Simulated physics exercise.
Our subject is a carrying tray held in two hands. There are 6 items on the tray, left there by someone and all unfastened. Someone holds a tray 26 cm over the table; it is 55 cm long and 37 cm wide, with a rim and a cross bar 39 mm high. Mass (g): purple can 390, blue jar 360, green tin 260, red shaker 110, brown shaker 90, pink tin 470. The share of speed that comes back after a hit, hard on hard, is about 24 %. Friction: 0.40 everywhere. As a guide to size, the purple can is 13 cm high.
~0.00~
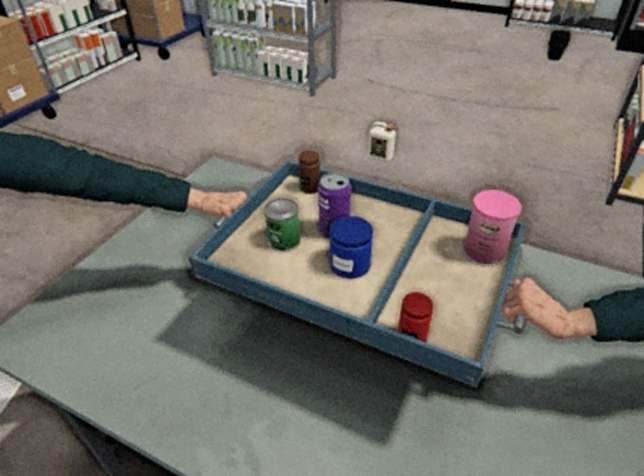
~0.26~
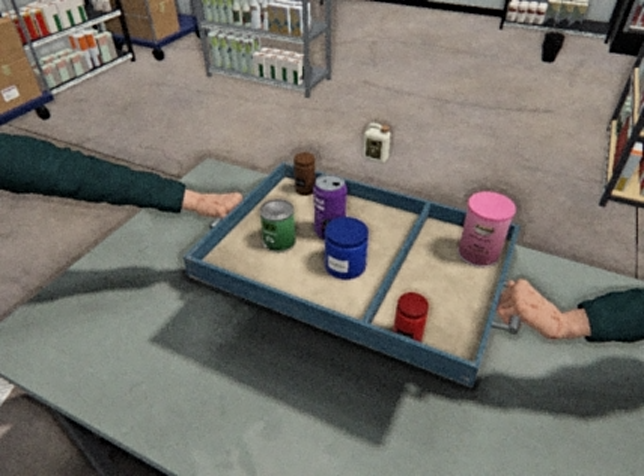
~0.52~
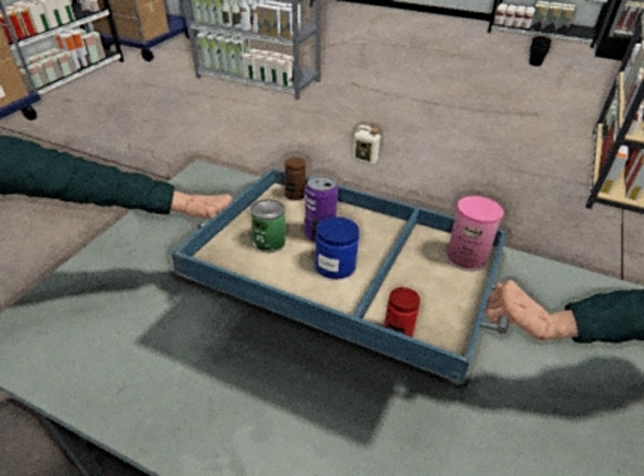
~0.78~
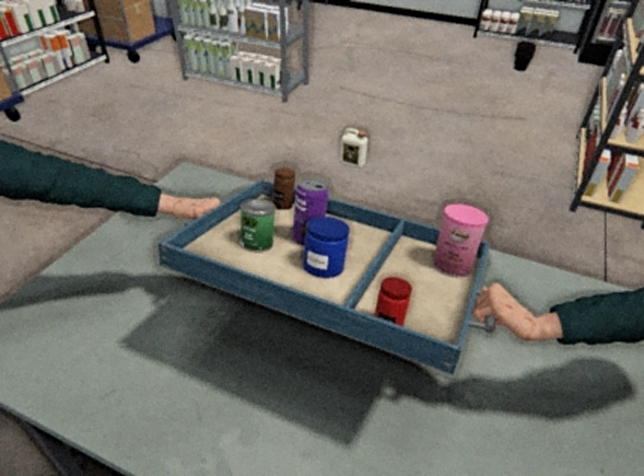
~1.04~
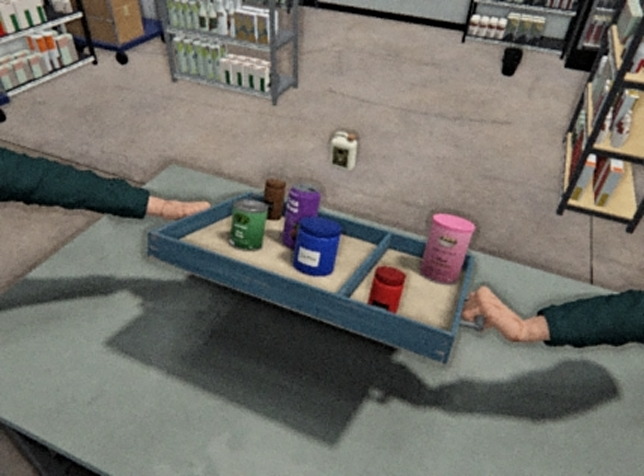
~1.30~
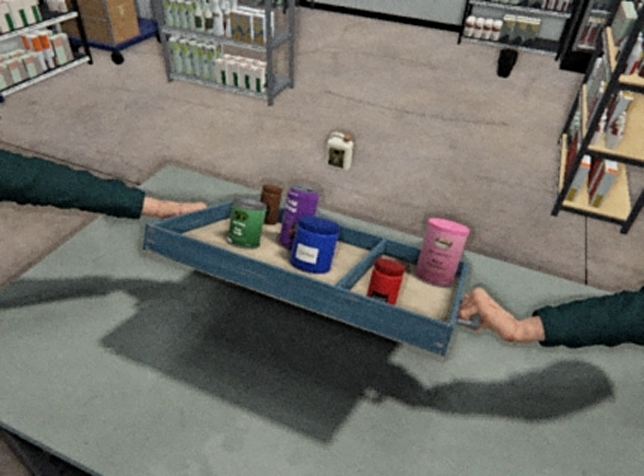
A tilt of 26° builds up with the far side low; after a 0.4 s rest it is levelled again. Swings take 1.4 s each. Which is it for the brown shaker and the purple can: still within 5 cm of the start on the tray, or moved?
The brown shaker holds its spot; the purple can gets shifted.
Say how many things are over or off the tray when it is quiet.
The tally is 0.
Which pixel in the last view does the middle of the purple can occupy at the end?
It comes to a stop close to (315, 189).
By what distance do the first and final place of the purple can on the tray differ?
Net distance near 11 cm.
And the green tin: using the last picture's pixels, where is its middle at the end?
You'll see it about at (287, 190) in the last picture.
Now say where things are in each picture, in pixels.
Tray level; brown shaker (310, 173); purple can (335, 208), in the first picture.
Tray level; red shaker (410, 322); pink tin (485, 230), in the second picture.
Tray at 5°, far edge down; blue jar (337, 248); green tin (269, 226), in the third picture.
Tray at 12°, far edge down; red shaker (391, 308); pink tin (459, 241), in the fourth picture.
Tray at 20°, far edge down; blue jar (317, 246); green tin (248, 225), in the fifth picture.
Tray at 25°, far edge down; brown shaker (270, 205); purple can (299, 218), in the sixth picture.
Around 1.70 s, tray at 26°, far edge down; purple can shifted 10 cm near (314, 212); red shaker shifted 10 cm; green tin shifted 10 cm.
Around 1.90 s, tray at 26°, far edge down; purple can tipped 6° against what carries it near (317, 210); red shaker tipped 3° against what carries it; blue jar shifted 18 cm.
Finally (3.8 s), not toppled but over 5 cm from the start, purple can, blue jar, green tin and red shaker; the other 2 still in place (within 5 cm). Final places as that camera would see them, brown shaker near (266, 181), purple can near (315, 189).
